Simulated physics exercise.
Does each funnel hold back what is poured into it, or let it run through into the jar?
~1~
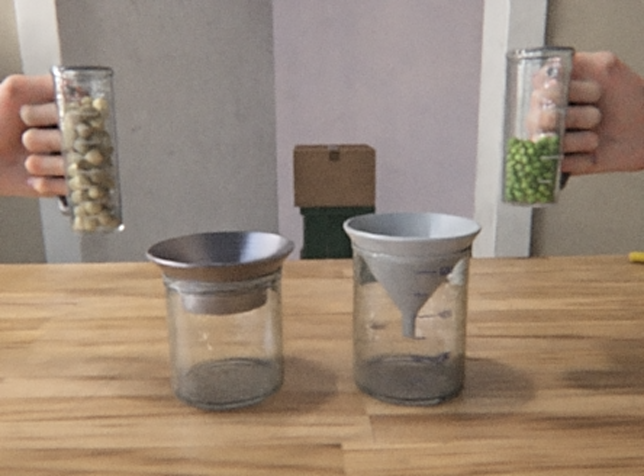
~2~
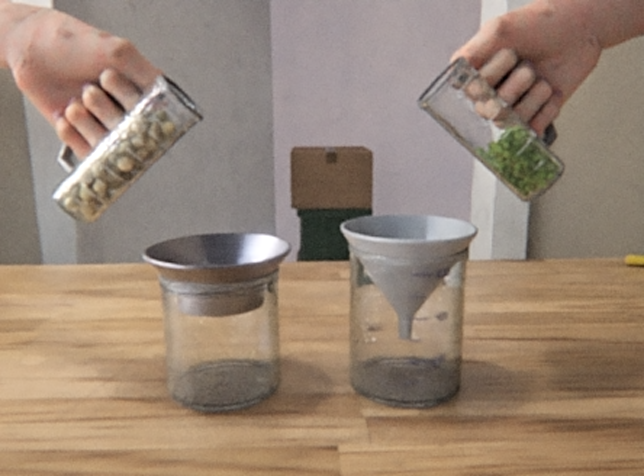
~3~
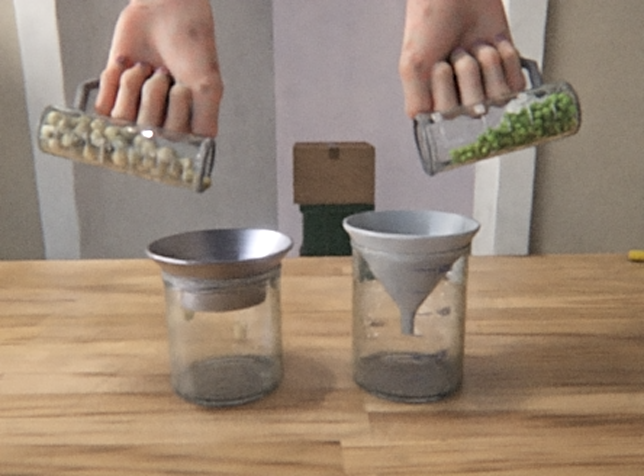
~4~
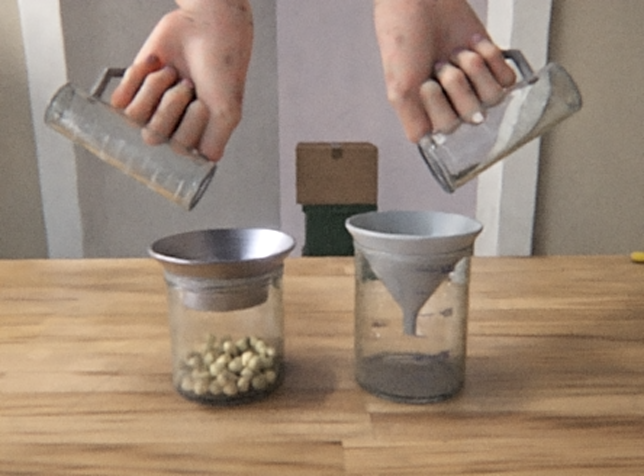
The two differ, as the left funnel lets all the pale pieces through into its jar, while the right funnel holds back the green ones and the jar beneath it stays empty.
